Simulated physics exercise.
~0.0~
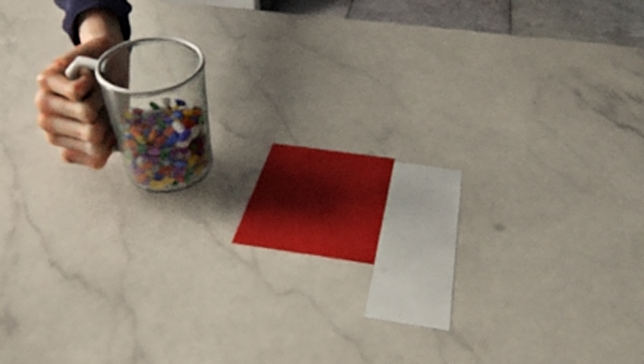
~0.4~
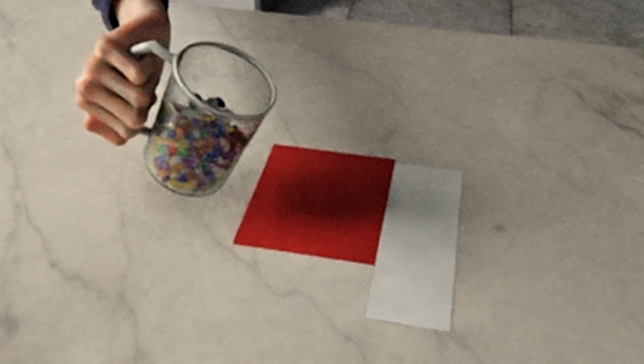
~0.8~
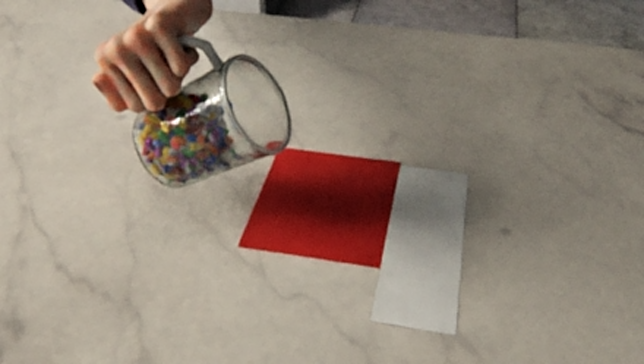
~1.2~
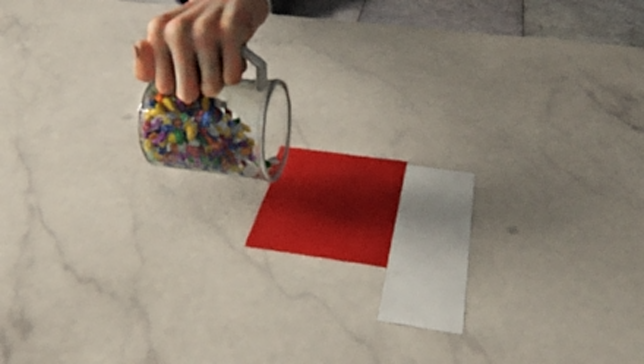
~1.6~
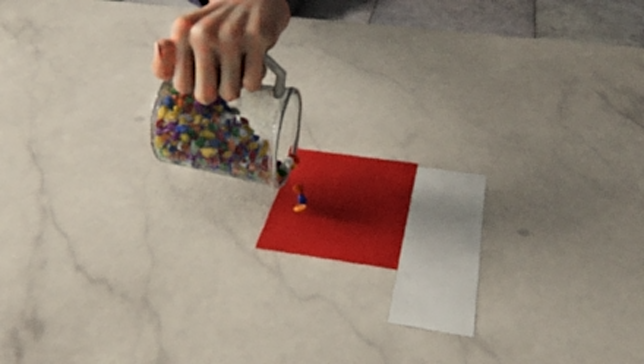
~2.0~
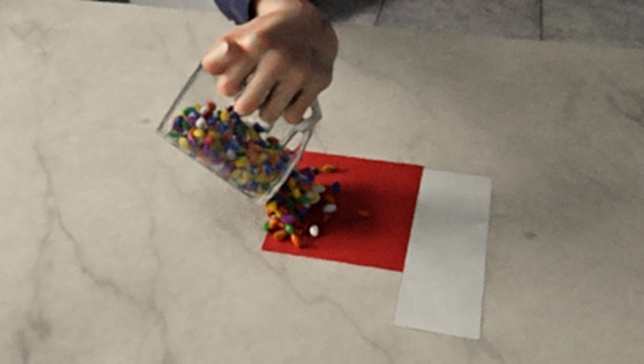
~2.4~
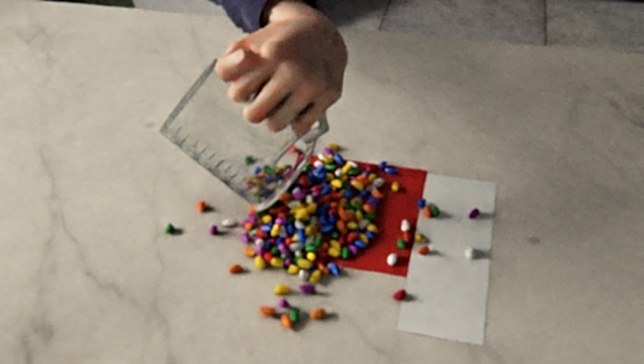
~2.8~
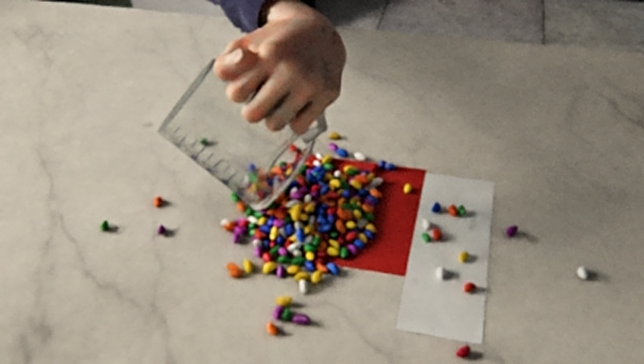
Hand tilting a clear jug and pouring colourful jelly beans into a heap on a red mat, some scattering beyond it.
